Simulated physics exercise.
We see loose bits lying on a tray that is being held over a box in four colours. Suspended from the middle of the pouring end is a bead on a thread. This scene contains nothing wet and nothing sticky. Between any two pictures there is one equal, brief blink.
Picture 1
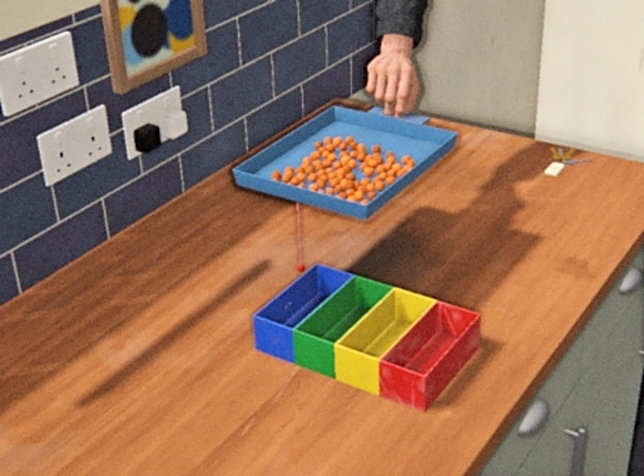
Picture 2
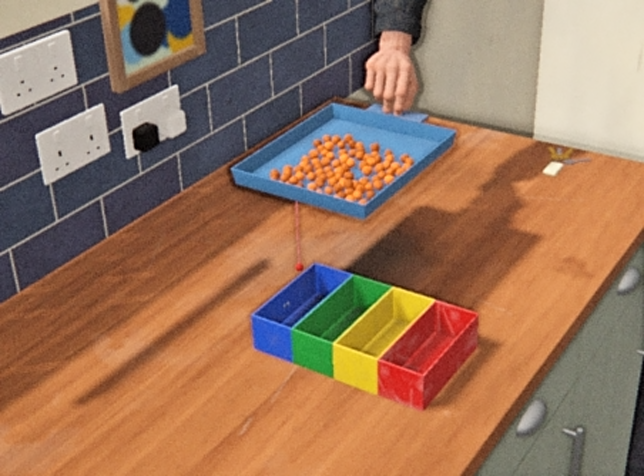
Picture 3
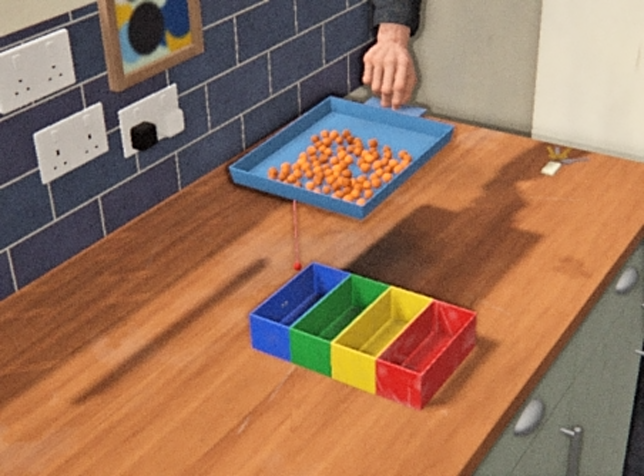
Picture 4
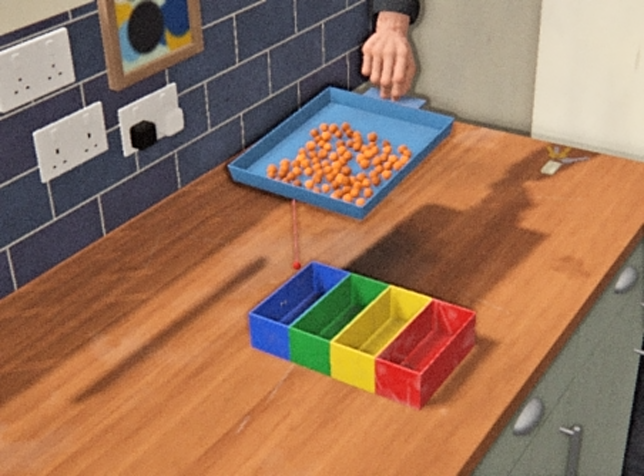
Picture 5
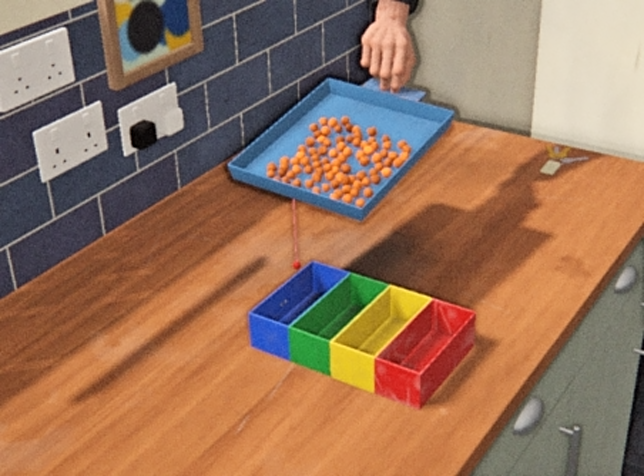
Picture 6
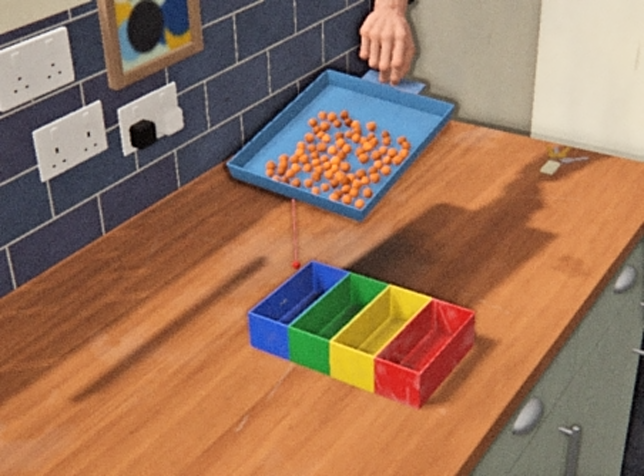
On a wooden kitchen counter, a hand gradually raising the back of a blue tray of orange-coated peanuts above a four-coloured box.
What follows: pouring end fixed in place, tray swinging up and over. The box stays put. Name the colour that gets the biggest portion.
Green.
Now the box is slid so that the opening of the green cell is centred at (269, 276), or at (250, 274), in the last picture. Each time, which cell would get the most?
Red, and then red.
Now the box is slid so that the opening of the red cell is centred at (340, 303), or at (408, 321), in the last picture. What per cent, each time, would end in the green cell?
Respectively 0 % and 40 %.
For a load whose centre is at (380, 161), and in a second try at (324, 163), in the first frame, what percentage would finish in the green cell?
Roughly 60 and 40 percent, in that order.
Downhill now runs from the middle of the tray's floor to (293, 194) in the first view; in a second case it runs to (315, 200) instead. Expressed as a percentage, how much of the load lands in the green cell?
First case around 10 per cent, second case 30 per cent.
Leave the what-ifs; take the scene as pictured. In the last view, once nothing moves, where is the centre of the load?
Close to (324, 340) in the last view.
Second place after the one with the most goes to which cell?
Next after the leader comes the blue one.
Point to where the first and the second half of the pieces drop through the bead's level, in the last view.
Roughly at (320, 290) first, and then at (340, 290).
Shortly afterwards, tray tipped steeply; the whole lot on the tray.
Next, tray tipped right over; the whole lot on the tray.
Some moments later, tray tipped past a quarter turn; near half in the green cell; near a third in the blue cell; a little in the yellow cell; a little falling or outside the box.
In the end, tray tipped past a quarter turn; near half in the green cell; near a third in the blue cell; a little in the yellow cell; none at all in the red cell; a little outside the box.
